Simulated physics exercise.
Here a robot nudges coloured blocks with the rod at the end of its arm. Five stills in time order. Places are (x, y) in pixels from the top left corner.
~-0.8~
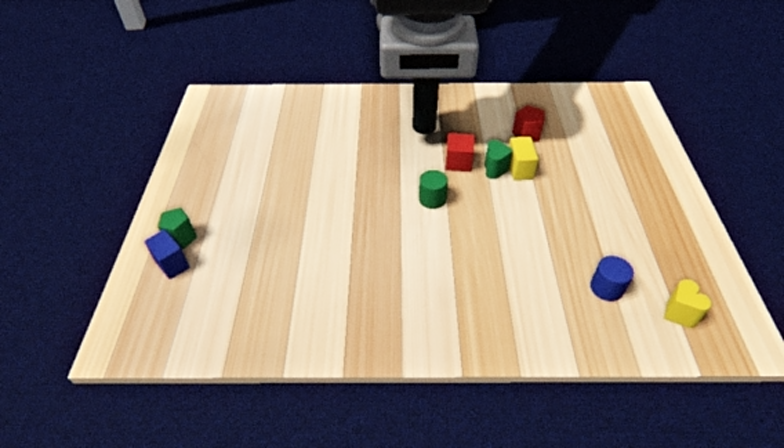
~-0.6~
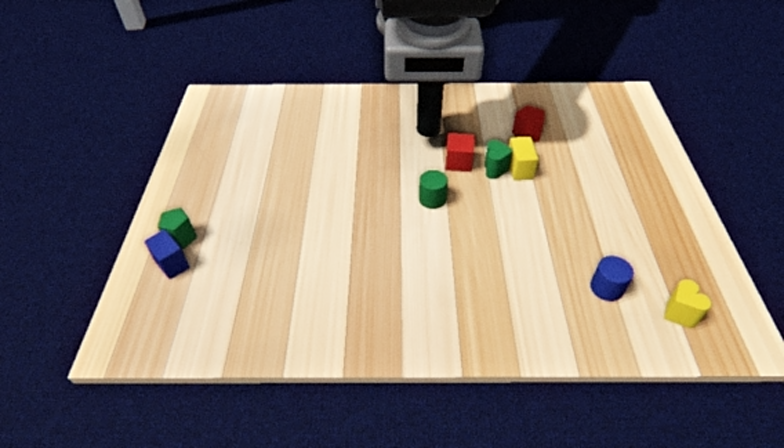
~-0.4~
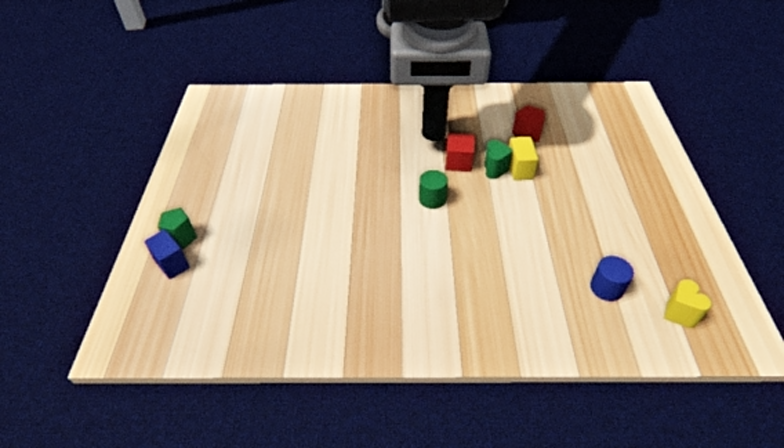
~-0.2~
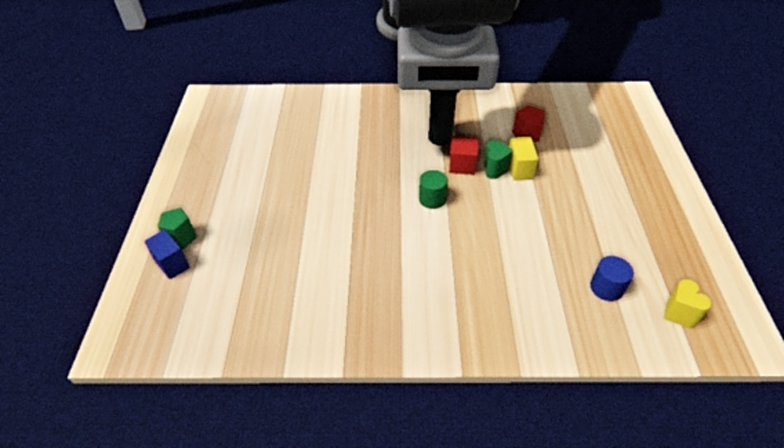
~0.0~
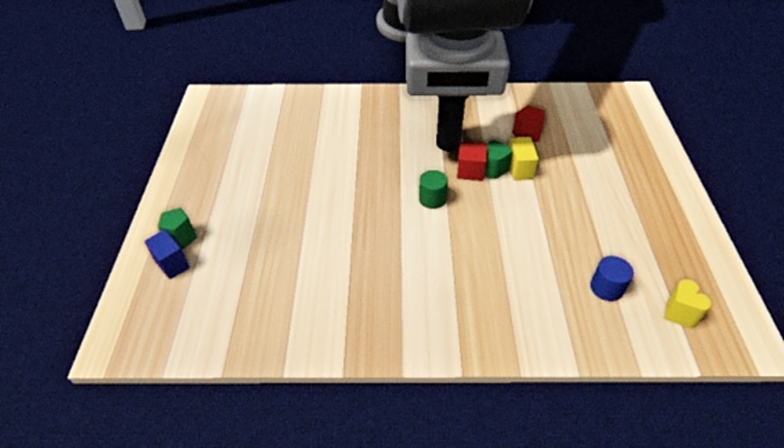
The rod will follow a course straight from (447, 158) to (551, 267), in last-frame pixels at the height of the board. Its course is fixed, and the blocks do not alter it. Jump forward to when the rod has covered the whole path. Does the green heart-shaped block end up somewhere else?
Going by the path, yes.
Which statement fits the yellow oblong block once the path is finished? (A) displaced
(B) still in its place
I'll go with A - displaced.
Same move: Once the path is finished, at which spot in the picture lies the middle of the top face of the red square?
It ends at (531, 185).
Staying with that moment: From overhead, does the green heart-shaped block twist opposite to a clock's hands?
Yes - that is the case.
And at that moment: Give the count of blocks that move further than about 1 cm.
The count is three or more.
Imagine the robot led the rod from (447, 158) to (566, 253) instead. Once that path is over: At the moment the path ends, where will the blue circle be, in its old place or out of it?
Right where it was.
What follows on the original path. One third of the way, rod (481, 176); red square (514, 174), turned 50° anticlockwise; green heart-shaped block (527, 161), turned 40° anticlockwise; yellow oblong block (539, 147), turned 55° anticlockwise.
Two thirds of the way, rod (517, 213); red square (531, 185); green heart-shaped block (529, 162), turned 50° anticlockwise; yellow oblong block (539, 147), turned 55° anticlockwise.
At the end, rod (556, 254); green circle not moved; red square (531, 185), turned 125° anticlockwise; green heart-shaped block (529, 162), turned 50° anticlockwise; yellow oblong block (539, 147), turned 55° anticlockwise.
